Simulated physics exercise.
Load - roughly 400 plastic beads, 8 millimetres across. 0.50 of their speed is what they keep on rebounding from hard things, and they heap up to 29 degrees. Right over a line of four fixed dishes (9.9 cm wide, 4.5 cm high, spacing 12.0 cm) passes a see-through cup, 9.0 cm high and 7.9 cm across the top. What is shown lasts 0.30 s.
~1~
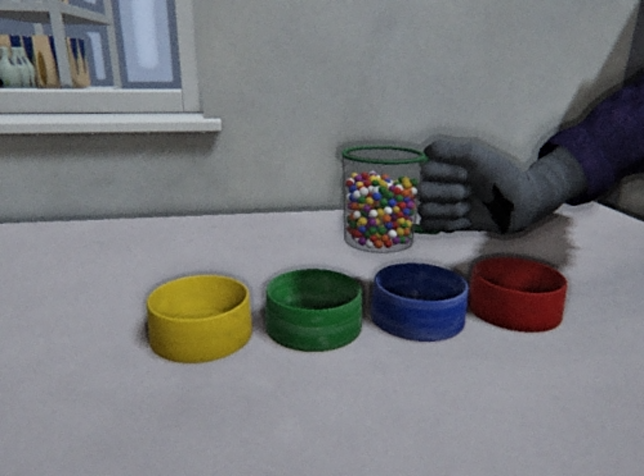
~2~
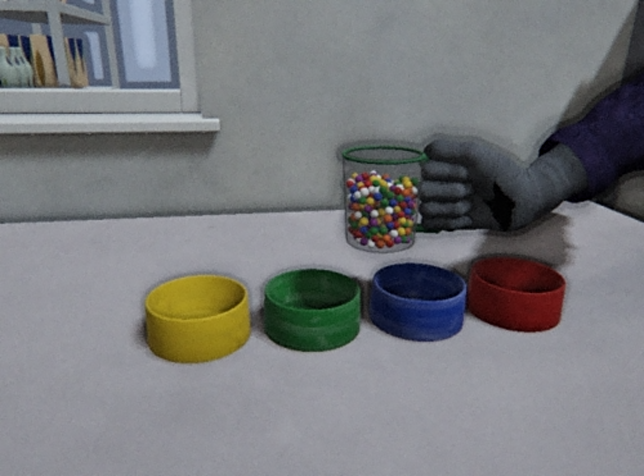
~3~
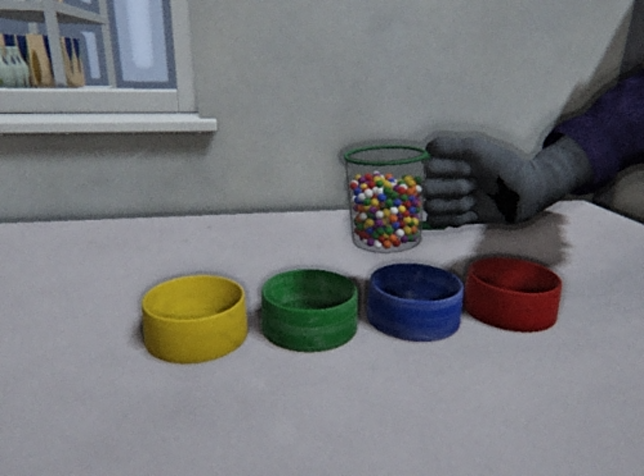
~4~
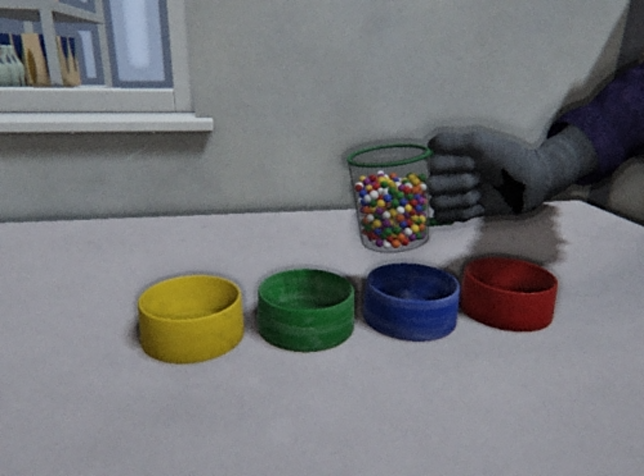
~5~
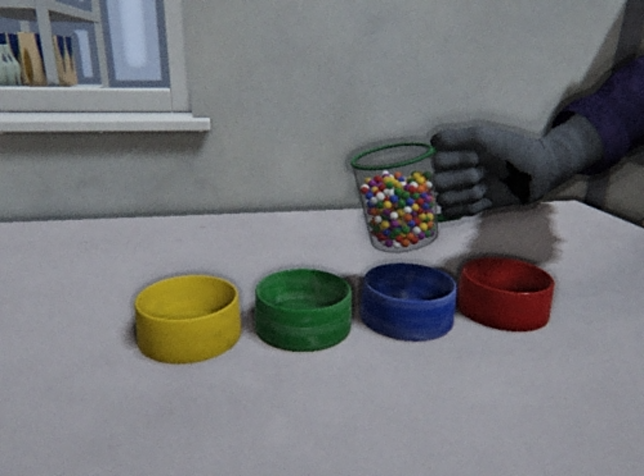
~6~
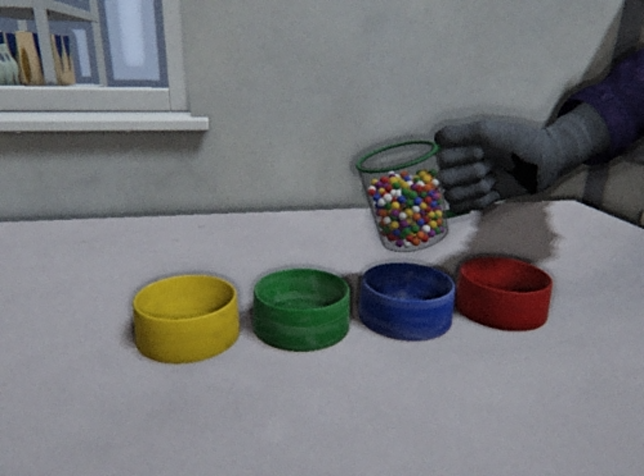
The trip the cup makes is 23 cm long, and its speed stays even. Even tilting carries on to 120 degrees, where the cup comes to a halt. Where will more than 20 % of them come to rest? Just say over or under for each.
One by one: Red dish: I expect its count to outstrip a fifth of the total; blue dish: I expect its count to stay within a fifth of the total; green dish: I expect its count to stay within a fifth of the total; yellow dish: I expect its count to stay within a fifth of the total; counter: I expect its count to stay within a fifth of the total.
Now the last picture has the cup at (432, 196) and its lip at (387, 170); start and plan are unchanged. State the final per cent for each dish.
Kept per dish: Red = 100, blue = 0, green = 0, yellow = 0.
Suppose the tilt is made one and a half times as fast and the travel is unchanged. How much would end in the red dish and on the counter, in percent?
Red 70, counter 20.
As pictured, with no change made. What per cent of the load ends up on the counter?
0 per cent.
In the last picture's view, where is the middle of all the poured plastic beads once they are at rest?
Somewhere near (500, 291) in the last picture.
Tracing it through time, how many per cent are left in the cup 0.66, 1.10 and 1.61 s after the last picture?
Approx. 100 / 90 / 5 percent.
Then, 0.66 s after the last picture, tilt 66 degrees; cup holds 100 %.
Then, 1.10 s after the last picture, tilt 98 degrees; cup holds 90 %, red 5 %.
Then, 1.61 s after the last picture, tilt 120 degrees; cup holds 5 %, red 90 %.
In the end, red 100 %, blue 0 %, green 0 %, yellow 0 %, counter 0 %.
